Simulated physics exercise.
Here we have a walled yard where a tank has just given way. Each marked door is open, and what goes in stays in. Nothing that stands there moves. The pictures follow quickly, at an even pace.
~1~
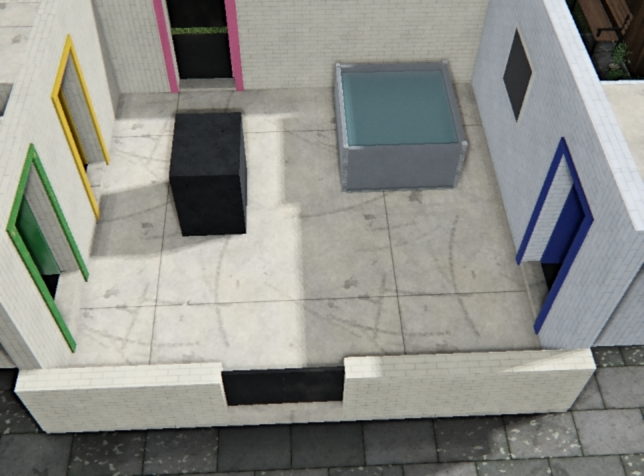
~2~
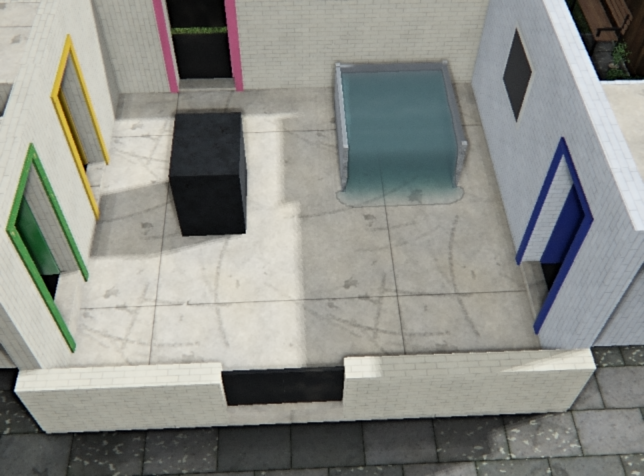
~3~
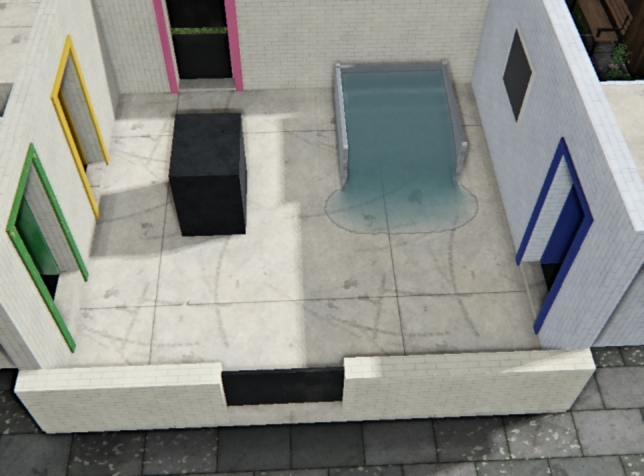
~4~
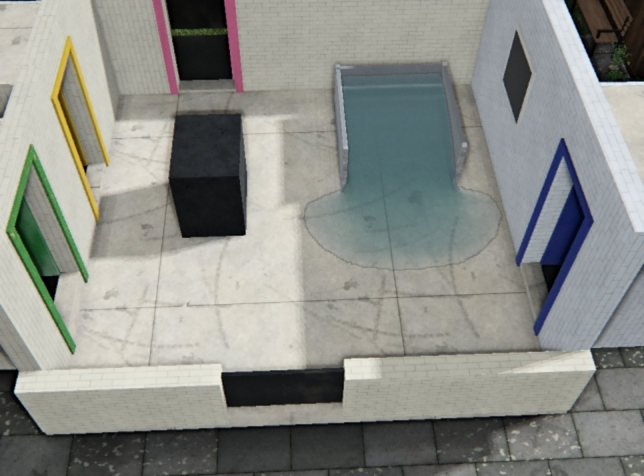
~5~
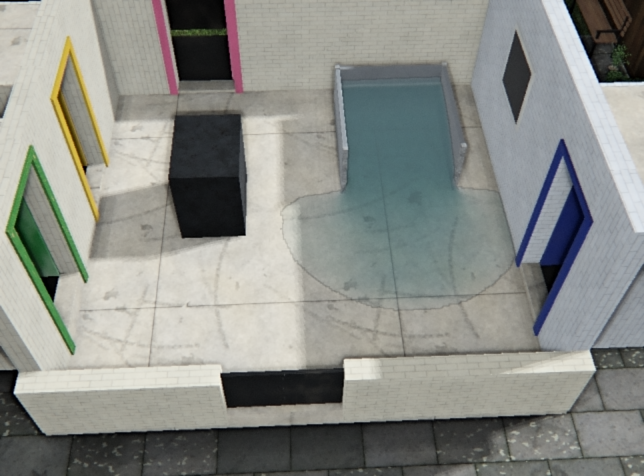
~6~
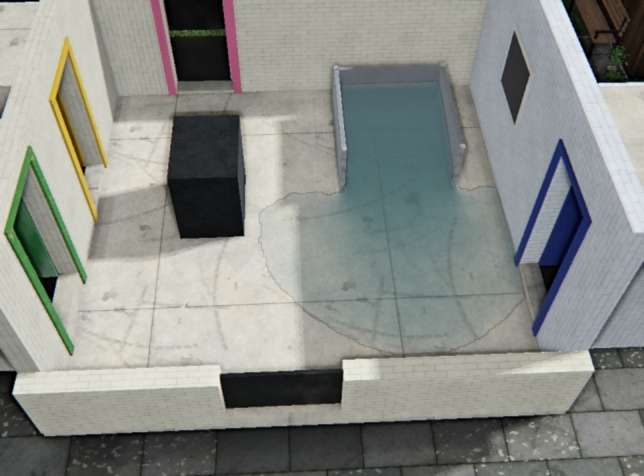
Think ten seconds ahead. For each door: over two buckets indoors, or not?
The pink door floods; the green door holds within the limit; the yellow door holds within the limit; the blue door floods.
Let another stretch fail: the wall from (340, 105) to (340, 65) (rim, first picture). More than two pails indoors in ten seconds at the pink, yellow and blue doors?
One by one: The pink one floods, the yellow one takes more, the blue one keeps below it.
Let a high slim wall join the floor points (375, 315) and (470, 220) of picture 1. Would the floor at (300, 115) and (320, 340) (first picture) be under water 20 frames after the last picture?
As listed: Free of water, flooded.
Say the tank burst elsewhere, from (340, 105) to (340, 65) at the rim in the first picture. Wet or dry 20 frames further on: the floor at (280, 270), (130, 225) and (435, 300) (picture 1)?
As listed: Awash, covered, no water.
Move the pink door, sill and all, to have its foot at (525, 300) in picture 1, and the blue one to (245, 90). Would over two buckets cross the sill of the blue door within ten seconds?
One by one: The blue one lets less in.
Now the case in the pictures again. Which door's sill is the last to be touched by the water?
Last comes the door marked pink.
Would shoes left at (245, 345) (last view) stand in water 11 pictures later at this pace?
Verdict: Awash.
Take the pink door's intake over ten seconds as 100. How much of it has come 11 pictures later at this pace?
Near 0 in a hundred.
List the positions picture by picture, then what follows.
The first frame shows the open tank at (398, 108) is whole and still.
In the second frame, water pours out at (401, 172) and has run to (457, 196).
In the third frame, the front is at (469, 213), out from the gap at (400, 175).
In the fourth frame, water pours out at (400, 178) and has run to (469, 253).
In the fifth frame, the front is at (445, 301), out from the gap at (400, 179).
In the sixth frame, water pours out at (398, 180) and has run to (392, 346).
A moment on, water covers 40 % of the floor; the pink door not reached, the green door not reached, the yellow door not reached, the blue door wet at the sill, nothing in.
Next, water covers 50 % of the floor; the pink door not reached, the green door not reached, the yellow door not reached, the blue door under two buckets in.
Then, water covers 55 % of the floor; the pink door not reached, the green door wet at the sill, nothing in, the yellow door wet at the sill, nothing in, the blue door over two buckets in.
Later, water covers 85 % of the floor; the pink door under two buckets in, the green door wet at the sill, nothing in, the yellow door under two buckets in, the blue door over two buckets in.
In the end, water covers 95 % of the floor; the pink door over two buckets in, the green door wet at the sill, nothing in, the yellow door under two buckets in, the blue door over two buckets in.
